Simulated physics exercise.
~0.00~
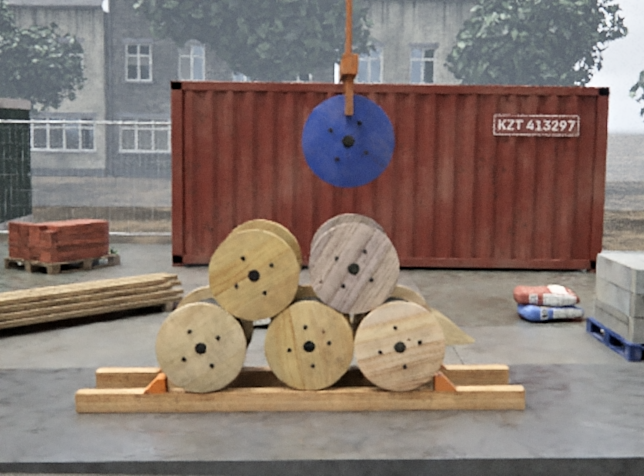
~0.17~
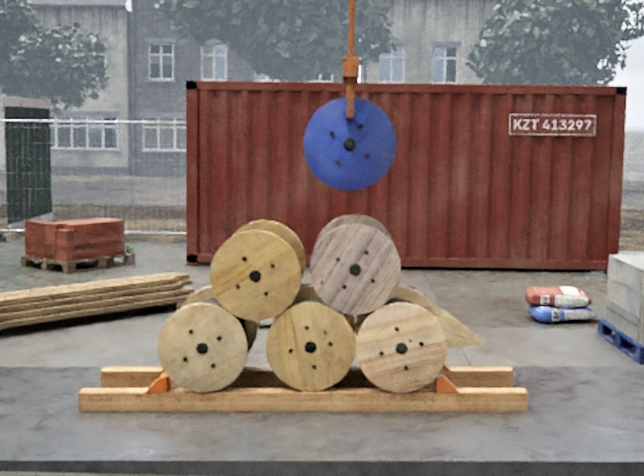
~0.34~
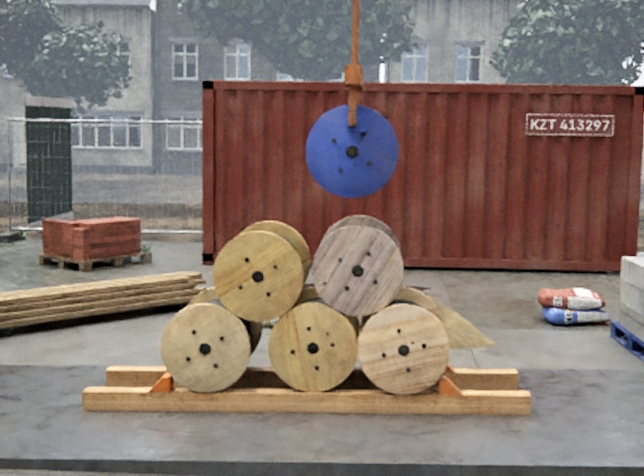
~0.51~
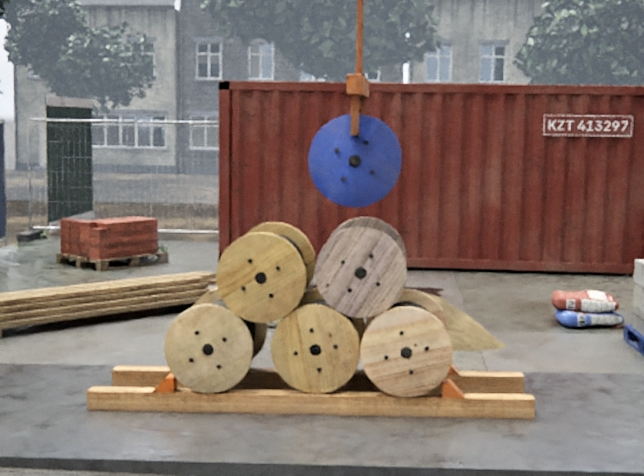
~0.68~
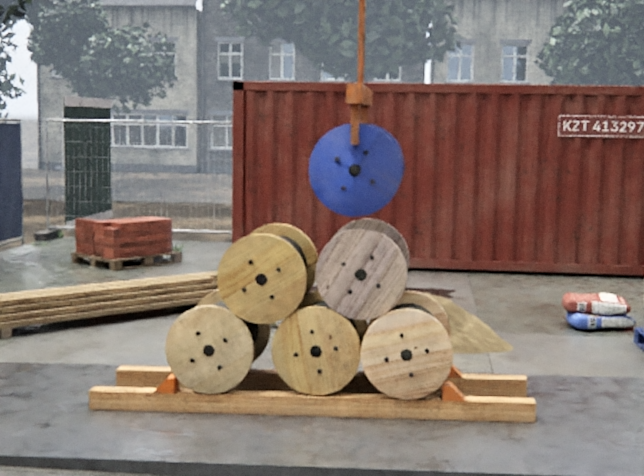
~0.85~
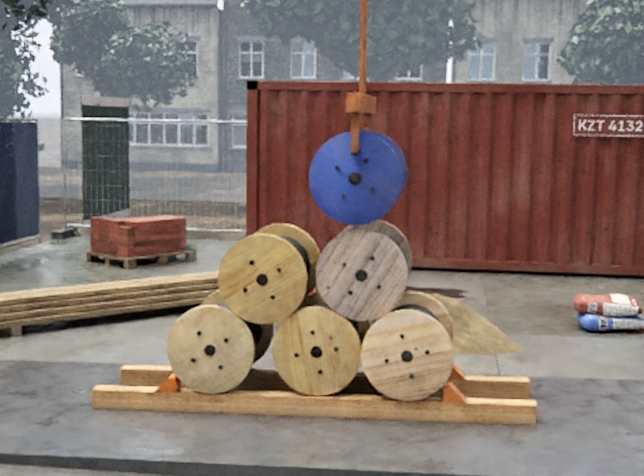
A blue cable reel hanging from an orange beam lowers slowly above five stacked wooden reels.
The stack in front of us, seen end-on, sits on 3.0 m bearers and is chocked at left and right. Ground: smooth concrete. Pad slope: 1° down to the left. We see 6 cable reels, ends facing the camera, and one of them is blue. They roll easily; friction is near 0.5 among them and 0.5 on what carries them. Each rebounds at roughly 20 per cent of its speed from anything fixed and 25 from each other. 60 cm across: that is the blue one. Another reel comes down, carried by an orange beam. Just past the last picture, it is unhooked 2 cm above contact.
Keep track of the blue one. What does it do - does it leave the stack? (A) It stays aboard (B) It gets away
It stays aboard.
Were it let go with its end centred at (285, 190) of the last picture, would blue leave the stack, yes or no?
Blue: No.
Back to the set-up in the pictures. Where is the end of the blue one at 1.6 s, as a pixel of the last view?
At about (323, 192).
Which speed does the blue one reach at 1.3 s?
0.3 m/s or so.
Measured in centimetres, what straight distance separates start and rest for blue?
Shift - blue 50.
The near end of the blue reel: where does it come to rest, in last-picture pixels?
Around (305, 203).
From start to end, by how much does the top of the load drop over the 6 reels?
About 35 cm.
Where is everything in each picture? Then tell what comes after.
Blue (348, 141); blue hangs on the hooks; 3 form the bottom row, in the first picture.
Blue (350, 144); blue hangs on the hooks; lowered 1 cm, in the second picture.
Blue (352, 152); blue hangs on the hooks; lowered 6 cm, in the third picture.
Blue (355, 161); blue hangs on the hooks; lowered 10 cm, in the fourth picture.
Blue (355, 170); blue hangs on the hooks; lowered 15 cm, in the fifth picture.
Blue (355, 179); blue hangs on the hooks; lowered 20 cm, in the sixth picture.
Then, 1.3 s in, blue is up on others, 65 cm inside the right chock, rolling left; 0 of 6 are outside the chocks.
Then, 1.6 s in, blue is up on others, 80 cm inside the right chock, rolling left; 0 of 6 are outside the chocks.
Then, 2.1 s in, blue is up on others, 85 cm inside the left chock, rolling right; 0 of 6 are outside the chocks.
In the end (2.6 s), blue is up on others, 90 cm inside the right chock; 0 of 6 are outside the chocks.
